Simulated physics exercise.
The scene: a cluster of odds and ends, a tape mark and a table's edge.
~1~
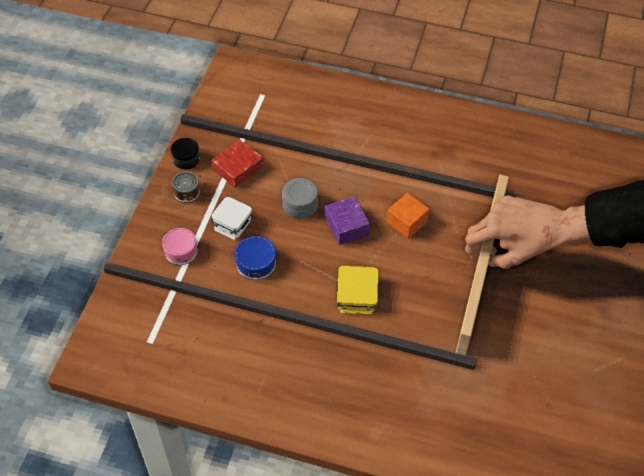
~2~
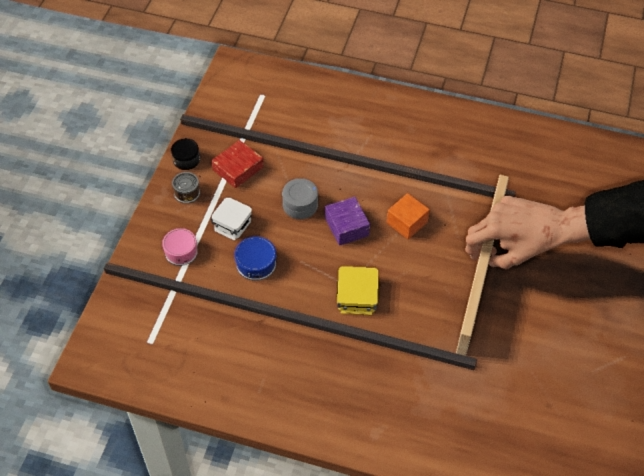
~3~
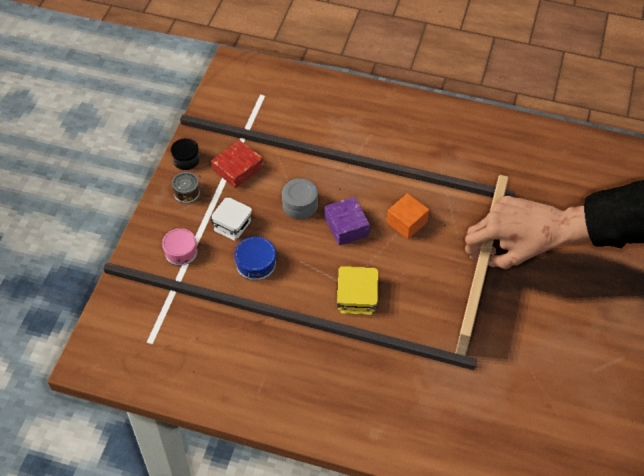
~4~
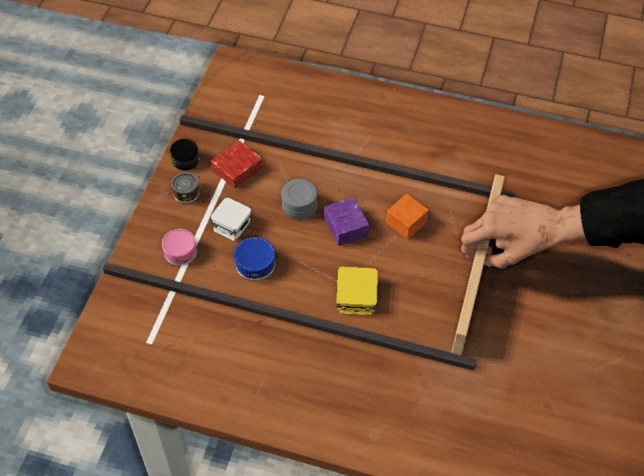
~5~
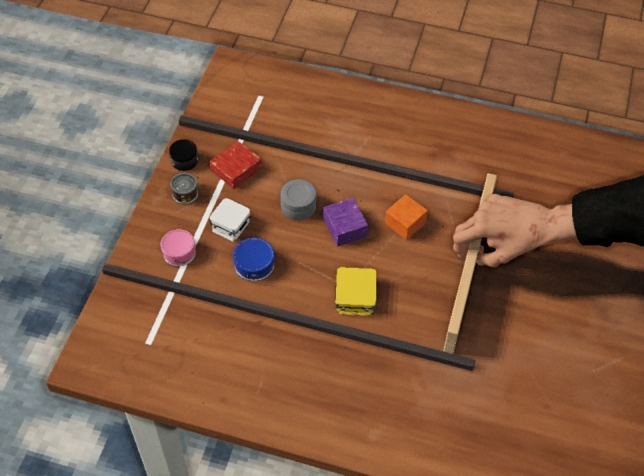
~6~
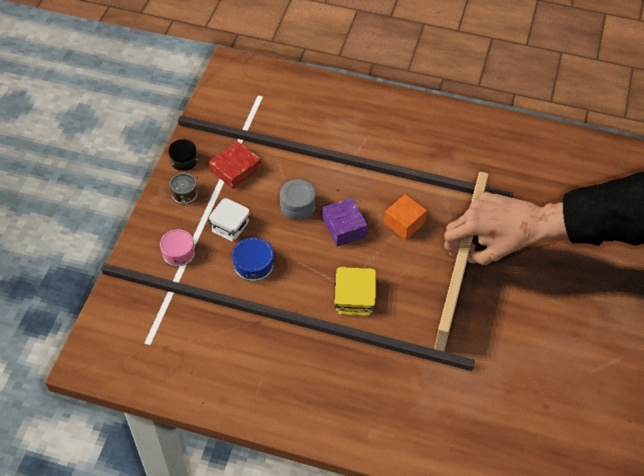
A hand resting on a wooden bar, then sliding it slightly left between dark rails toward scattered colourful blocks and round tins.
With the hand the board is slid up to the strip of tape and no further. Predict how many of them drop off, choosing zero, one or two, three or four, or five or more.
From what happens, the ones that come off the end make one or two in total.
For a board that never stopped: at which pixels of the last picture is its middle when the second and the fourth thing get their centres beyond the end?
At (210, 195) for the second, at (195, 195) for the fourth.
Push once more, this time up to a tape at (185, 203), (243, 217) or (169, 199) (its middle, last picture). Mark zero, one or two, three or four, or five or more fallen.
Spot one gives at least five, spot two gives none at all, spot three gives 5 or more.
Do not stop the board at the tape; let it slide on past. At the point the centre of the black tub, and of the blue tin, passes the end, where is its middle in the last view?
The middle is at (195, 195) when it's the black tub, and at (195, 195) when it's the blue tin.
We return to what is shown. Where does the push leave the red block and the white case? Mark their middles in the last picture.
Approximately (213, 147) for one, approximately (154, 205) for the other.
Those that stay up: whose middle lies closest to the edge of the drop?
The brown pot ends nearest.
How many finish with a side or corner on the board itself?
Tally at the end: 4.
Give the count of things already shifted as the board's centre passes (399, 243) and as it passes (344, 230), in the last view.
The first count is 1, and then it's 3.
Soon after, none off yet; black tub at rest near (183, 155); brown pot at rest near (184, 189); pink tin at rest near (178, 248).
Then, none off yet; black tub at rest near (183, 155); brown pot at rest near (184, 189); pink tin moved about its own width near (145, 243).
By the end, the number that fall off is one or two; fallen, pink tin.
